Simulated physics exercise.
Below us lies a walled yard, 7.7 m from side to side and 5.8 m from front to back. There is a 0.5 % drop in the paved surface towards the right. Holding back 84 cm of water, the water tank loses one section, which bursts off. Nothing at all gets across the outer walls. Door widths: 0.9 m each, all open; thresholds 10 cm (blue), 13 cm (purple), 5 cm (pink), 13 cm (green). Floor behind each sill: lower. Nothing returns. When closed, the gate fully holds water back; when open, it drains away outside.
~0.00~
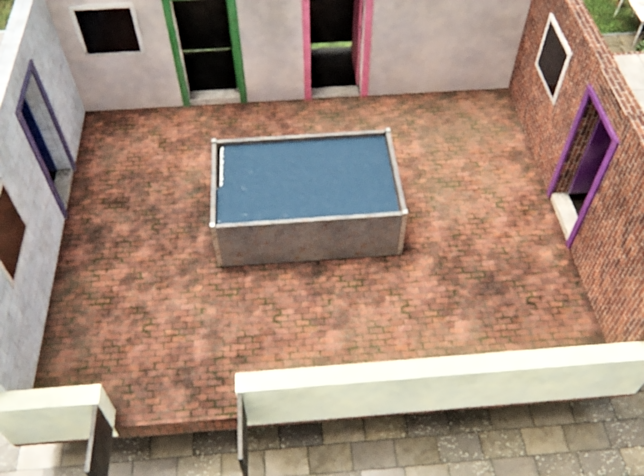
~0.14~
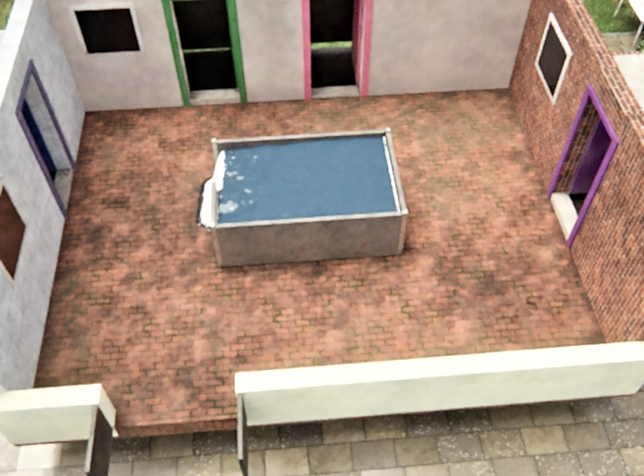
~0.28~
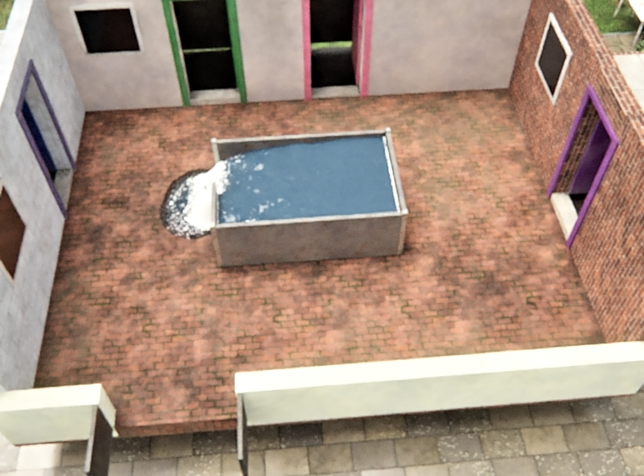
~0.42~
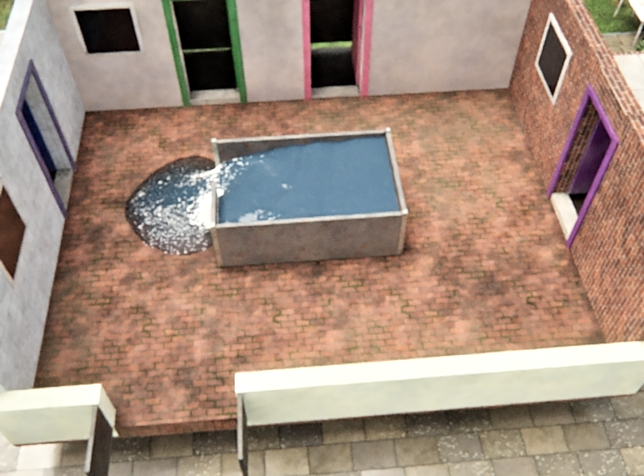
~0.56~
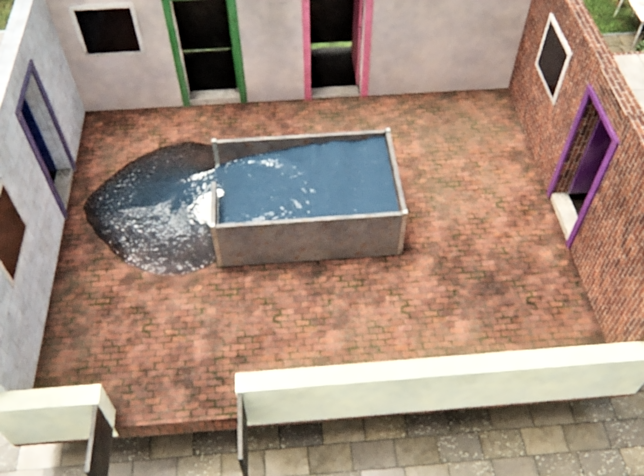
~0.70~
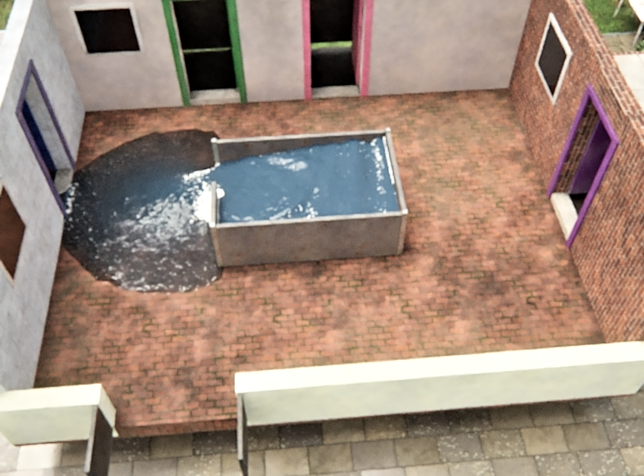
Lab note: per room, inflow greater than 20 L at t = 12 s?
Blue door yes; purple door no; pink door no; green door no.
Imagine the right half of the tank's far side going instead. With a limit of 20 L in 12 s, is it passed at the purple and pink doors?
Door purple stays within, door pink goes beyond.
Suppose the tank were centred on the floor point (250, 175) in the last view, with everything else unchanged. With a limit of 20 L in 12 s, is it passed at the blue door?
So the blue door tops the limit.
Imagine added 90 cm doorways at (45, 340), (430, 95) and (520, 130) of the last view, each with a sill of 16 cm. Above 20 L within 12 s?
Less, less, less.
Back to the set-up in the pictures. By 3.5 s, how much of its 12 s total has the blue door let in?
I'd put it at about 70 per cent by that point.
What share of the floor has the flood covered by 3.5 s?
Roughly 40 % of the floor.
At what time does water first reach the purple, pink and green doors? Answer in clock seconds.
Arrival times: Purple 6.5 seconds, pink 3.6 seconds, green 1.3 seconds.
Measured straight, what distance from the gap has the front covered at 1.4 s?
It's close to 3.4 metres.
After 1.4 s water covers 20 % of the floor and is deepest (46 cm) near (217, 201); blue door 22 cm at the sill, 89 L in, purple door not reached, pink door not reached, green door 1 cm at the sill, 0 L in.
After 2.2 s water covers 25 % of the floor and is deepest (40 cm) near (217, 192); blue door 33 cm at the sill, 238 L in, purple door not reached, pink door not reached, green door 3 cm at the sill, 0 L in.
After 3.5 s water covers 40 % of the floor and is deepest (28 cm) near (85, 117); blue door 25 cm at the sill, 401 L in, purple door not reached, pink door not reached, green door 10 cm at the sill, 0 L in.
After 7.0 s water covers 85 % of the floor and is deepest (16 cm) near (217, 201); blue door 15 cm at the sill, 546 L in, purple door 3 cm at the sill, 0 L in, pink door 3 cm at the sill, 0 L in, green door 8 cm at the sill, 0 L in.
After 12.0 s water covers 95 % of the floor and is deepest (11 cm) near (581, 291); blue door 8 cm at the sill, 565 L in, purple door 8 cm at the sill, 0 L in, pink door 3 cm at the sill, 0 L in, green door 5 cm at the sill, 0 L in.
